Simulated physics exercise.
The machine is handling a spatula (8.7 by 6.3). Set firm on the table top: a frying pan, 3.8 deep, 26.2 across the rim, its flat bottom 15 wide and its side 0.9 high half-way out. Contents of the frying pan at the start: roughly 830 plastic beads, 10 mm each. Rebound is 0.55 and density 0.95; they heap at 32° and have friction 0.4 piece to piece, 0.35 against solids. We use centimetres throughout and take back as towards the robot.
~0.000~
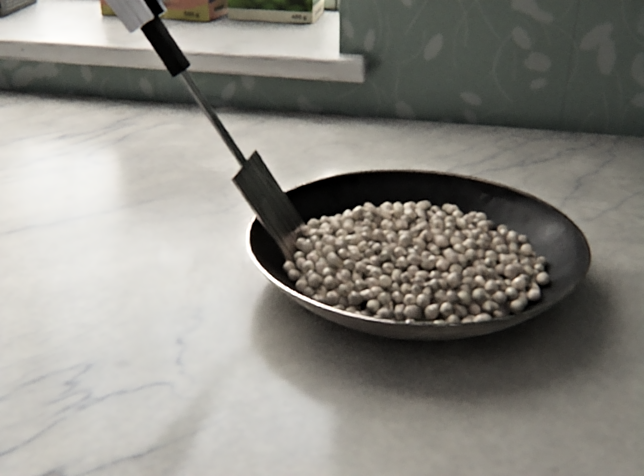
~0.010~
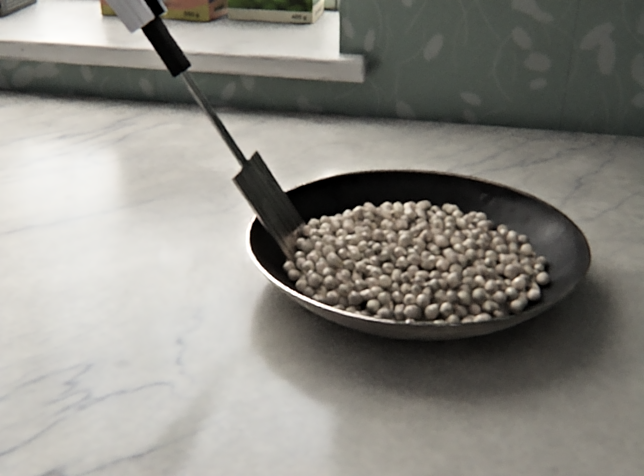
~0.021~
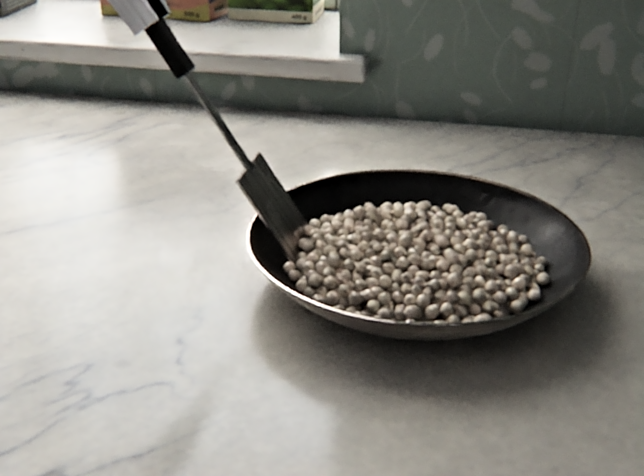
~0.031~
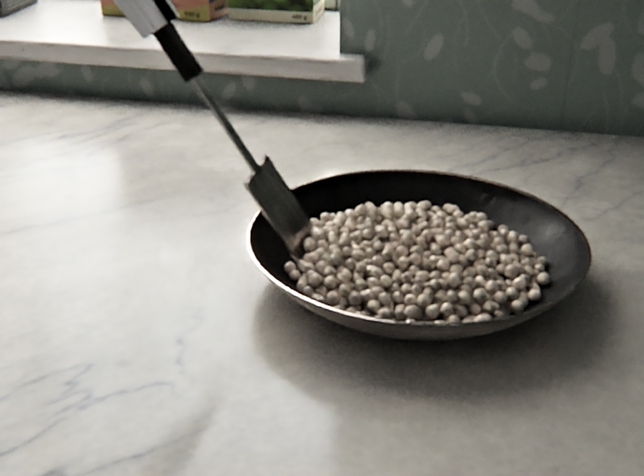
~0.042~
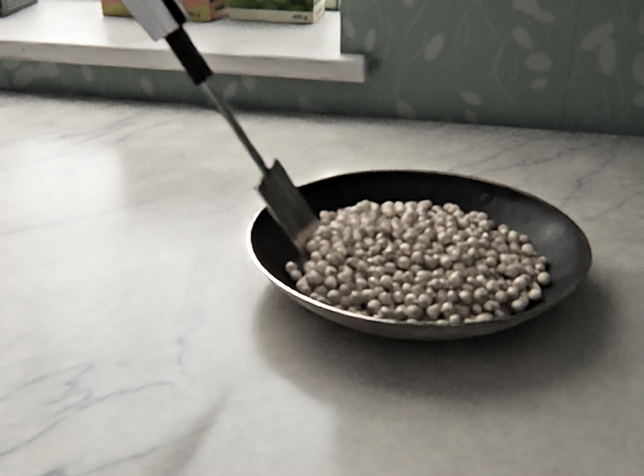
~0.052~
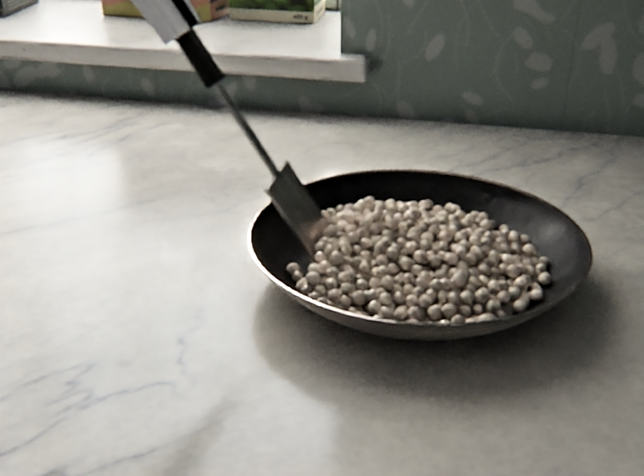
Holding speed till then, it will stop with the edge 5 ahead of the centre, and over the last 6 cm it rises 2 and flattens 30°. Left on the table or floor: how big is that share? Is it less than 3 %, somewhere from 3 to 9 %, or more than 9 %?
It is less than 3 %.
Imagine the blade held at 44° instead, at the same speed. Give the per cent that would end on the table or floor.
It would come to roughly 0 percent.
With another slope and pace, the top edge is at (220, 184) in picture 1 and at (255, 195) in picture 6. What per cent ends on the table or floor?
Some 0 percent ends up on the table or floor.
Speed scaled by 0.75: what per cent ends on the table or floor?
0 %.
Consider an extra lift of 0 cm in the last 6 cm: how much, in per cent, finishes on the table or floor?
Roughly 0 per cent.
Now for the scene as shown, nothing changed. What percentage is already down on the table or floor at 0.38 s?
Estimate: About 0 percent.
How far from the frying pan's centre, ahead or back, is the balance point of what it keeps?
Roughly 3.5 centimetres ahead.
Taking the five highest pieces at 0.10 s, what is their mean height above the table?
Around 5 cm above the table.
After 0.10 s, sloping 57°, highest piece 6 above the table; 828 in the frying pan.
After 0.15 s, sloping 45°, highest piece 6 above the table; 828 in the frying pan.
After 0.38 s, sloping 27°, highest piece 5 above the table; 827 in the frying pan, 1 on the blade or in flight.
After 1.43 s, sloping 27°, highest piece 5 above the table; 827 in the frying pan, 1 on the table or floor.
At rest, 827 in the frying pan, 1 on the table or floor. That is 0 % on the table or floor.
